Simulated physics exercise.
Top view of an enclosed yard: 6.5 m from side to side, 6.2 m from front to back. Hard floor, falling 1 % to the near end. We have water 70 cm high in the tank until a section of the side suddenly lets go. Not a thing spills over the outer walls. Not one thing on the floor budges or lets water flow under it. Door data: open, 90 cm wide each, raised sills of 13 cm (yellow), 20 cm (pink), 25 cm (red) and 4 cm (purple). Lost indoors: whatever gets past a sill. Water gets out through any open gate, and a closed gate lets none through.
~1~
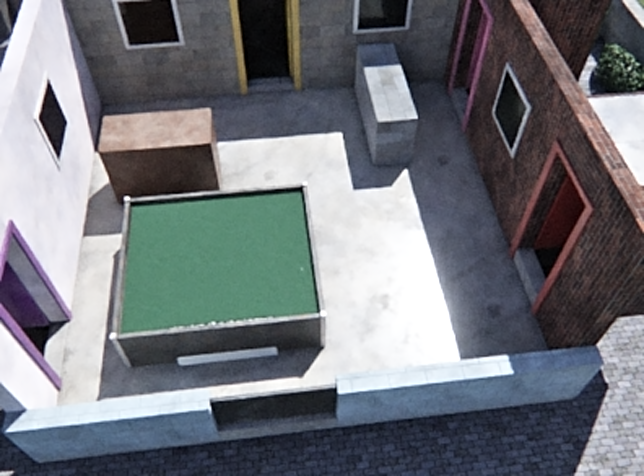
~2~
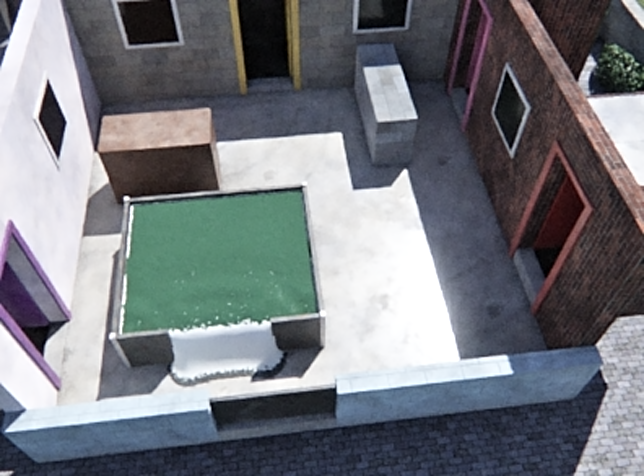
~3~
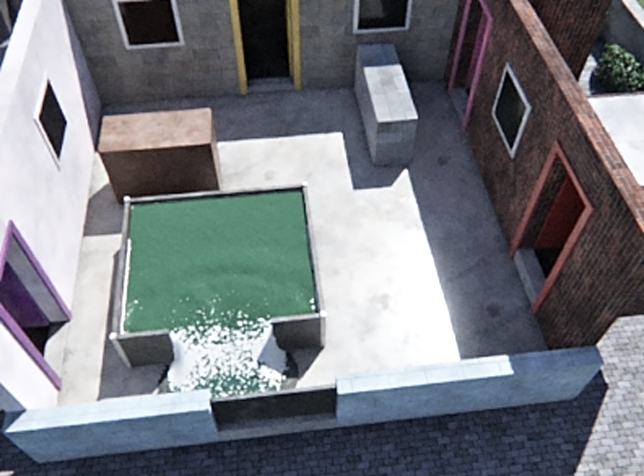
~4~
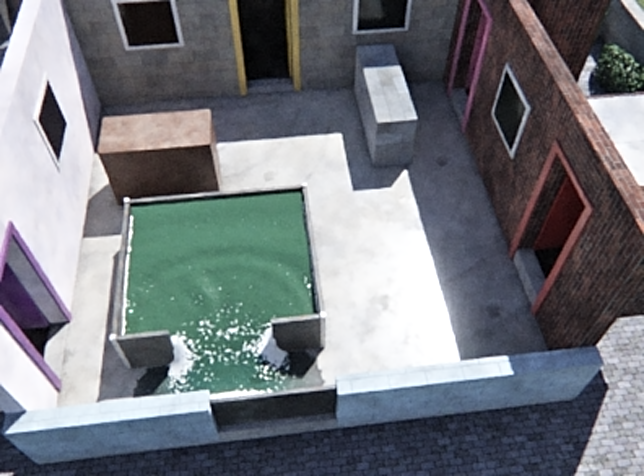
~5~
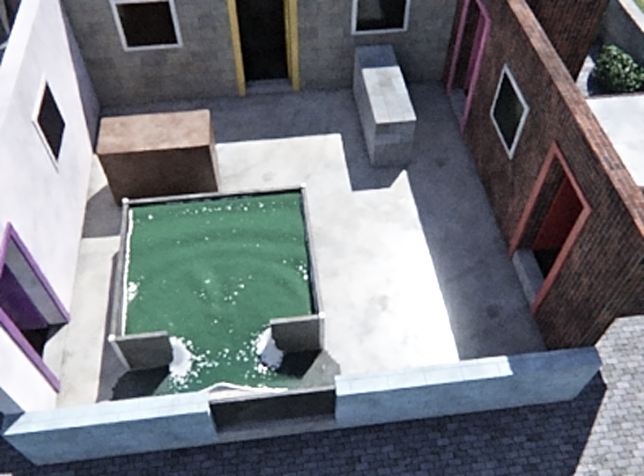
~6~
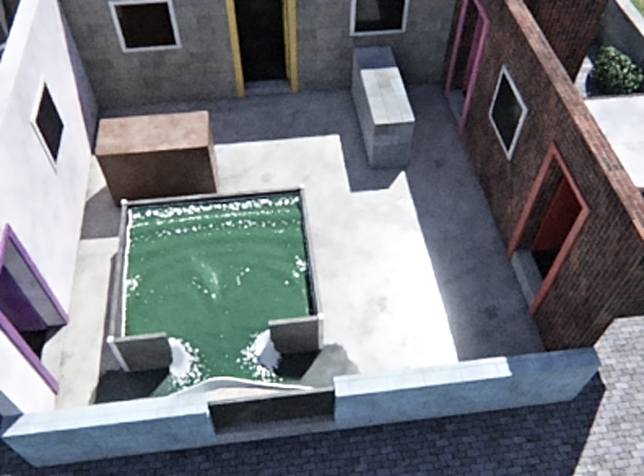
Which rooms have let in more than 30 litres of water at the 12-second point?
The room behind the yellow door is at or below 30 litres; the room behind the pink door is at or below 30 litres; the room behind the red door is at or below 30 litres; the room behind the purple door is above 30 litres.
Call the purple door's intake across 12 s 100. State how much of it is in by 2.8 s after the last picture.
Roughly 45 percent is in by then.
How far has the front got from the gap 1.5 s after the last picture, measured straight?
About 4.6 m.
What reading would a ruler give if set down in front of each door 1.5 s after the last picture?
In cm: Yellow 0, pink 0, red 29, purple 21.
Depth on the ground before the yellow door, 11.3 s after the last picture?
It's some 7.5 centimetres deep.
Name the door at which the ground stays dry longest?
The yellow door is last.
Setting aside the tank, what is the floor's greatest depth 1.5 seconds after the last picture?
Around 52 centimetres deep.
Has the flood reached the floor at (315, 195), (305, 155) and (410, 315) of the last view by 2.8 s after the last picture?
In that order: Dry, dry, flooded.
Then, 0.7 s after the last picture water covers 20 % of the floor and is deepest (60 cm) near (225, 402); yellow door not reached, pink door not reached, red door not reached, purple door 18 cm at the sill, 6 L in.
Then, 1.5 s after the last picture water covers 40 % of the floor and is deepest (52 cm) near (66, 435); yellow door not reached, pink door not reached, red door 29 cm at the sill, 0 L in, purple door 21 cm at the sill, 88 L in.
Then, 2.8 s after the last picture water covers 55 % of the floor and is deepest (32 cm) near (80, 433); yellow door not reached, pink door 2 cm at the sill, 0 L in, red door 22 cm at the sill, 3 L in, purple door 16 cm at the sill, 210 L in.
Then, 6.3 s after the last picture water covers 95 % of the floor and is deepest (21 cm) near (225, 415); yellow door 5 cm at the sill, 0 L in, pink door 17 cm at the sill, 0 L in, red door 12 cm at the sill, 4 L in, purple door 11 cm at the sill, 369 L in.
Then, 11.3 s after the last picture water covers 100 % of the floor and is deepest (19 cm) near (351, 400); yellow door 8 cm at the sill, 0 L in, pink door 9 cm at the sill, 0 L in, red door 13 cm at the sill, 4 L in, purple door 8 cm at the sill, 454 L in.
